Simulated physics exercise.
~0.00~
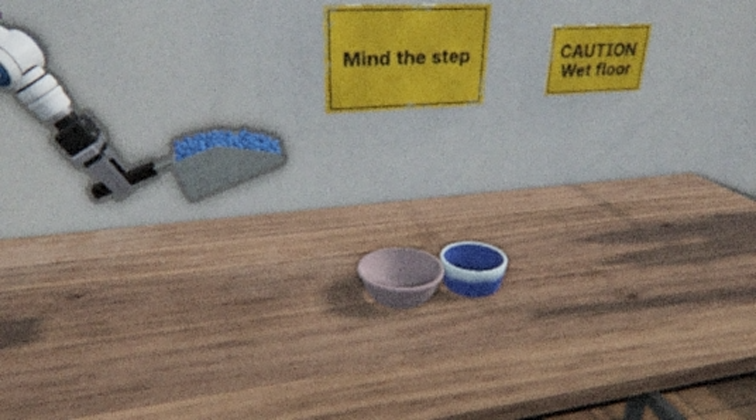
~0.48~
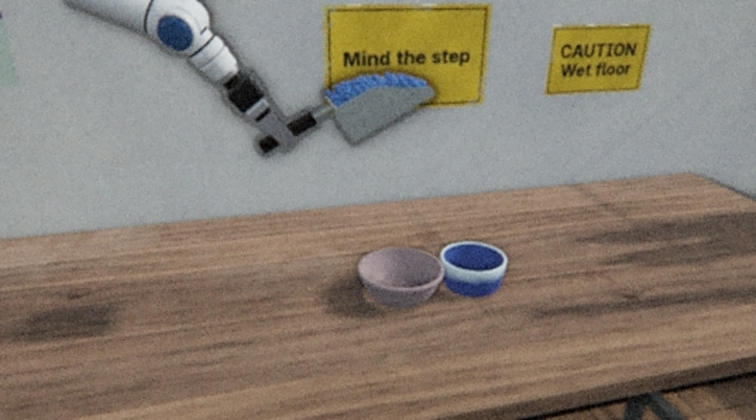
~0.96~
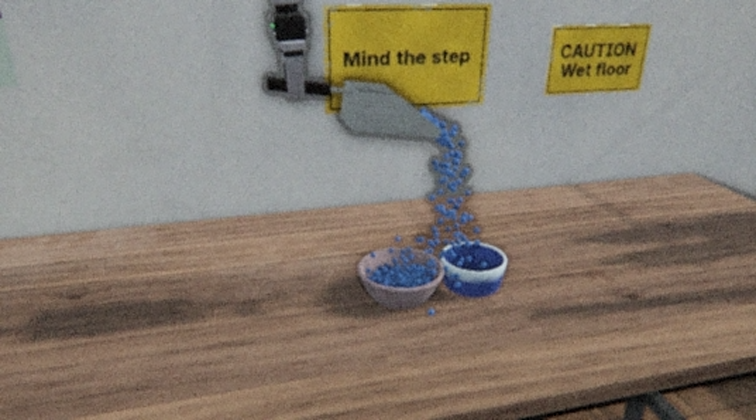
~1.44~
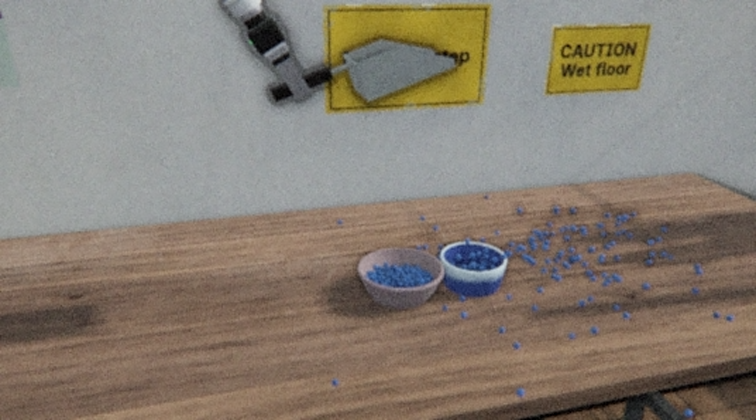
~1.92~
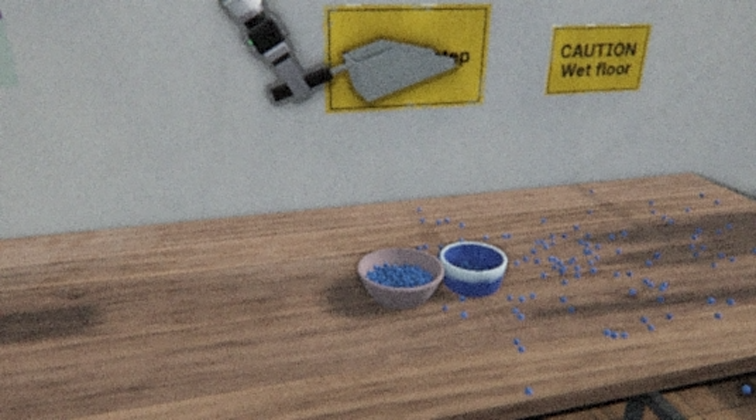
Robot arm tipping a scoop of blue beads over two bowls, partly filling both and leaving many beads scattered across the wooden table.
